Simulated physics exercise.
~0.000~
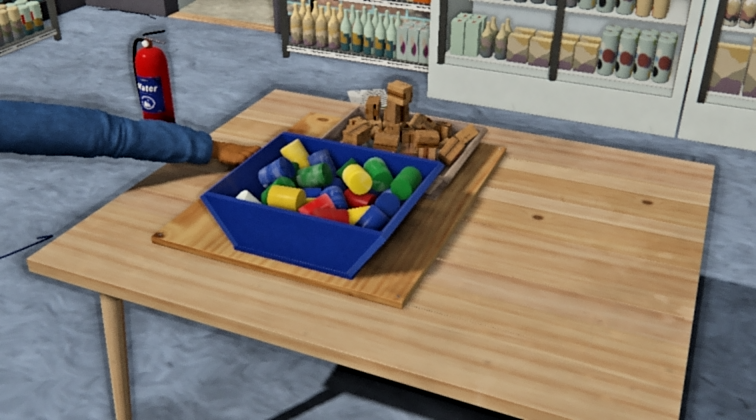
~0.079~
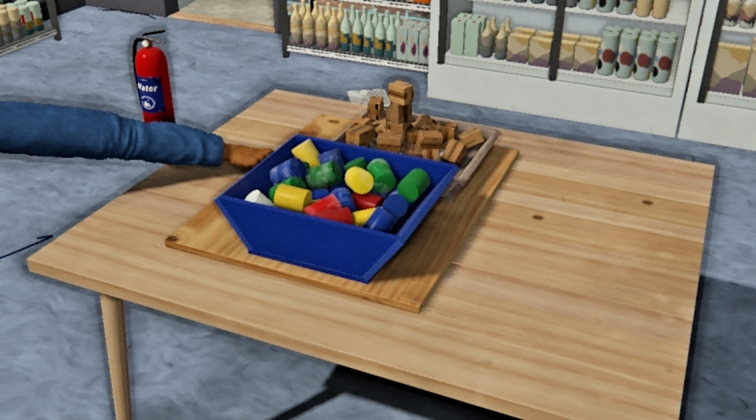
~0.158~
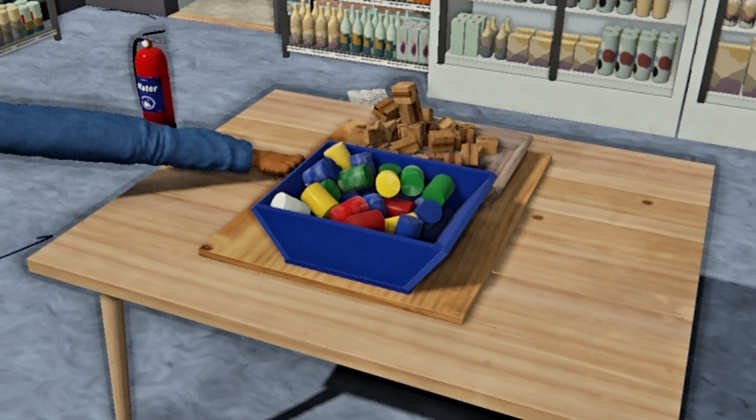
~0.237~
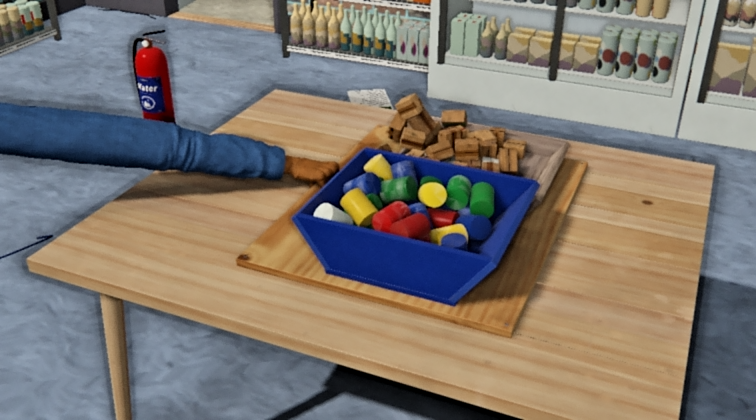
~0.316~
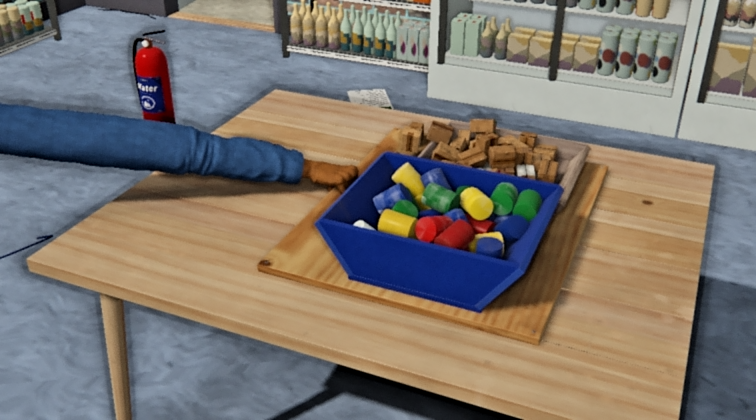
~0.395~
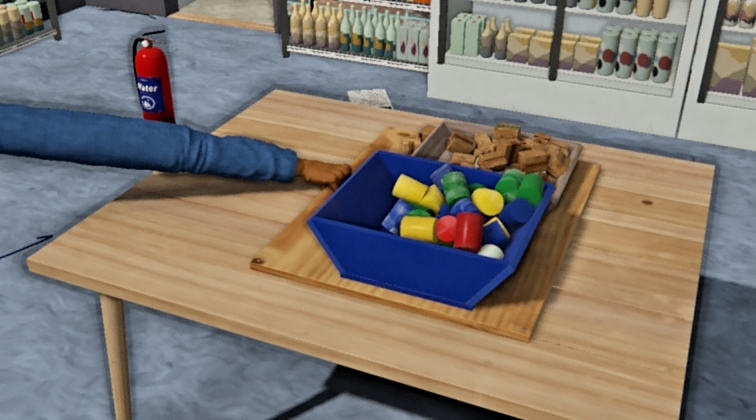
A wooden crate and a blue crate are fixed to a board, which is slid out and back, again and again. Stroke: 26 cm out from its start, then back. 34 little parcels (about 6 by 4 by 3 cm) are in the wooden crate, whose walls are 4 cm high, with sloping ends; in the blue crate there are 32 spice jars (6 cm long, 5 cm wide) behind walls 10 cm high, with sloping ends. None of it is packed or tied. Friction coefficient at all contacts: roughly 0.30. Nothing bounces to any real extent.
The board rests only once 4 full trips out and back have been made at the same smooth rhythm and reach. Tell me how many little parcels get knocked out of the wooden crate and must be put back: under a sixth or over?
Over a sixth.
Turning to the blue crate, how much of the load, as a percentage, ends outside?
I'd put the blue crate at some 45 per cent.
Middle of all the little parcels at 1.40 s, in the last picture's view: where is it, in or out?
The middle is around (404, 148).
After 0.84 s, 7 of 34 out of the wooden crate and 4 of 32 out of the blue crate.
After 1.40 s, 12 of 34 out of the wooden crate and 7 of 32 out of the blue crate.
After 2.19 s, 14 of 34 out of the wooden crate and 11 of 32 out of the blue crate.
When it is over (at 3.19 s), 17 of 34 out of the wooden crate and 14 of 32 out of the blue crate. Asked share, 17 of 34, 50 per cent.
